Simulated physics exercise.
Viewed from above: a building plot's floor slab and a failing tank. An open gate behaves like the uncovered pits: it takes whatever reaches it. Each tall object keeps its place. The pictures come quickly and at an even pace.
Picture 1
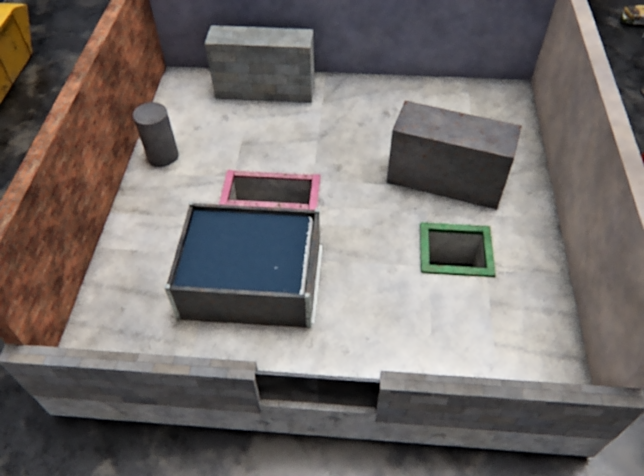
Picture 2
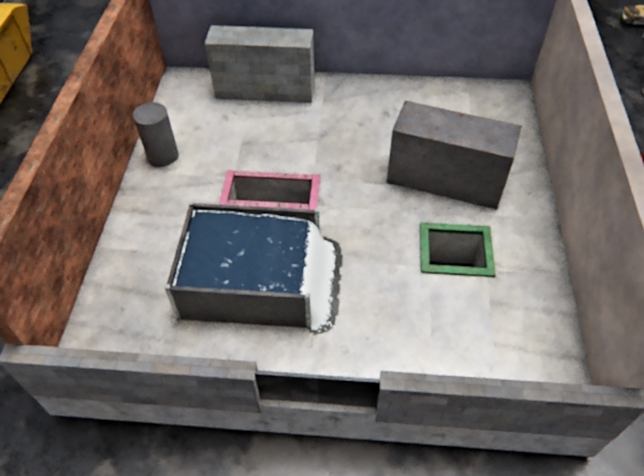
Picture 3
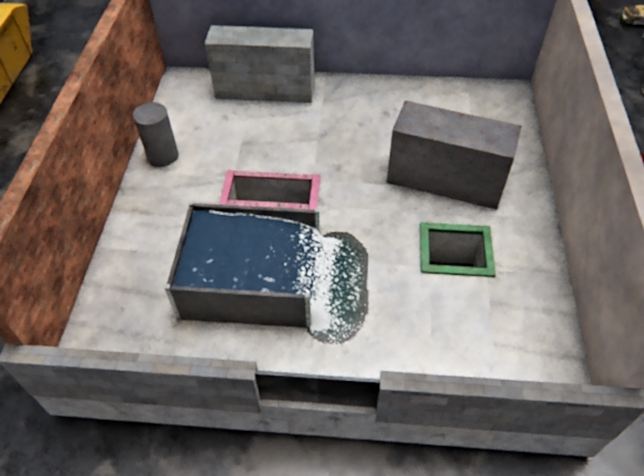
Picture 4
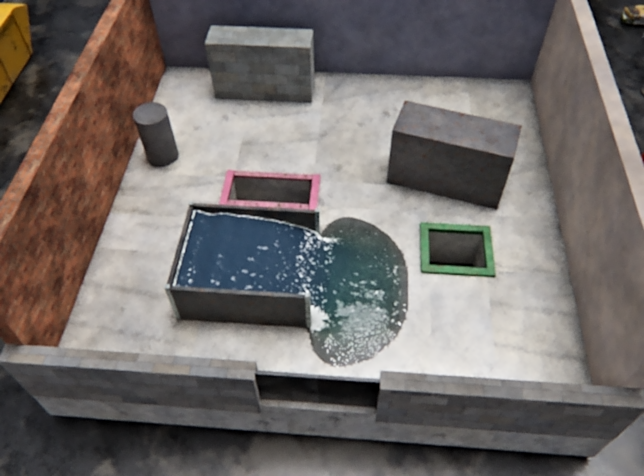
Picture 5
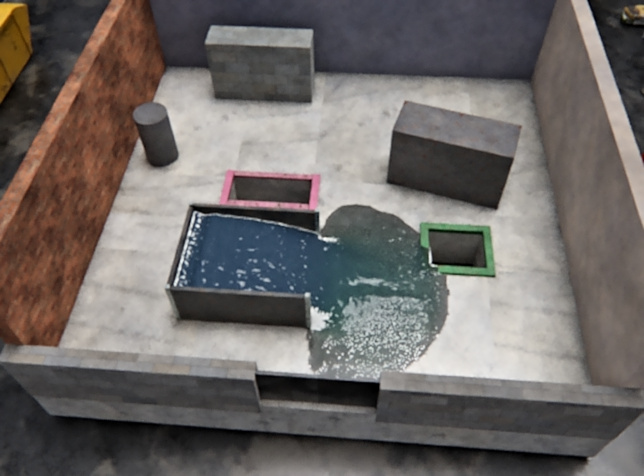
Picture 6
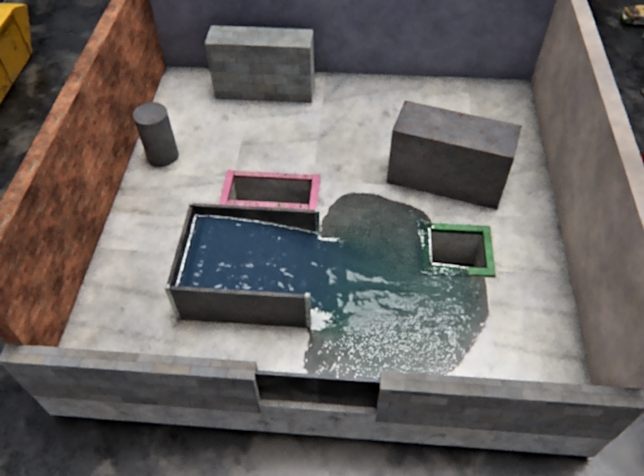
A dark blue pool of water fills an open grey tank on a pale, walled floor slab, seen from a fixed viewpoint high above. Behind the tank lies a pink-rimmed pit, with a green-rimmed pit to the right, grey blocks and a cylinder farther back, and a gap in the front wall. Water pours from the tank's right side, foaming, then spreads rightward around the green rim.
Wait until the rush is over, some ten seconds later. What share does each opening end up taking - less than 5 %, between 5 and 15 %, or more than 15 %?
Outcome: Gate: Smaller than five per cent, pink pit: Smaller than five per cent, green pit: Greater than fifteen per cent.
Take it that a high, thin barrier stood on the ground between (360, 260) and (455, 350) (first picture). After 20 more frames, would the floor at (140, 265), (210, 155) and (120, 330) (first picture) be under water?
Running through them in order, the first comes out free from flooding, the second free from flooding and the last taken by the flood.
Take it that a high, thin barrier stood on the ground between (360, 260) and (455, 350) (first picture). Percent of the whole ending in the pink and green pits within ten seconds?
Pink 0 %, green 10 %.
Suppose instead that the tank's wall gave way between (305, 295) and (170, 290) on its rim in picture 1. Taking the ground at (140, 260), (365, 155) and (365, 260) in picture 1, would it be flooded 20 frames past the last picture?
Point 1: Inundated; point 2: Unwetted; point 3: Unwetted.
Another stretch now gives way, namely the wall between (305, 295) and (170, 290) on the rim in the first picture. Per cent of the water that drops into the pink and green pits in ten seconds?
Result - pink: 0 %; green: 2 %.
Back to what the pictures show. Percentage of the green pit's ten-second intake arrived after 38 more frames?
My estimate is close to 95 per cent.
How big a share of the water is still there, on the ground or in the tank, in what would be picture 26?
Around 84 parts in a hundred.
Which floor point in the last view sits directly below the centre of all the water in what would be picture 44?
Roughly (413, 267).
A moment on, water covers 25 % of the floor; the gate 0 %, the pink pit 0 %, the green pit 5 %.
Next, water covers 30 % of the floor; the gate 0 %, the pink pit 0 %, the green pit 11 %.
Then, water covers 35 % of the floor; the gate 0 %, the pink pit 0 %, the green pit 15 %.
Later, water covers 45 % of the floor; the gate 0 %, the pink pit 0 %, the green pit 23 %.
In the end, water covers 80 % of the floor; the gate 0 %, the pink pit 0 %, the green pit 24 %.
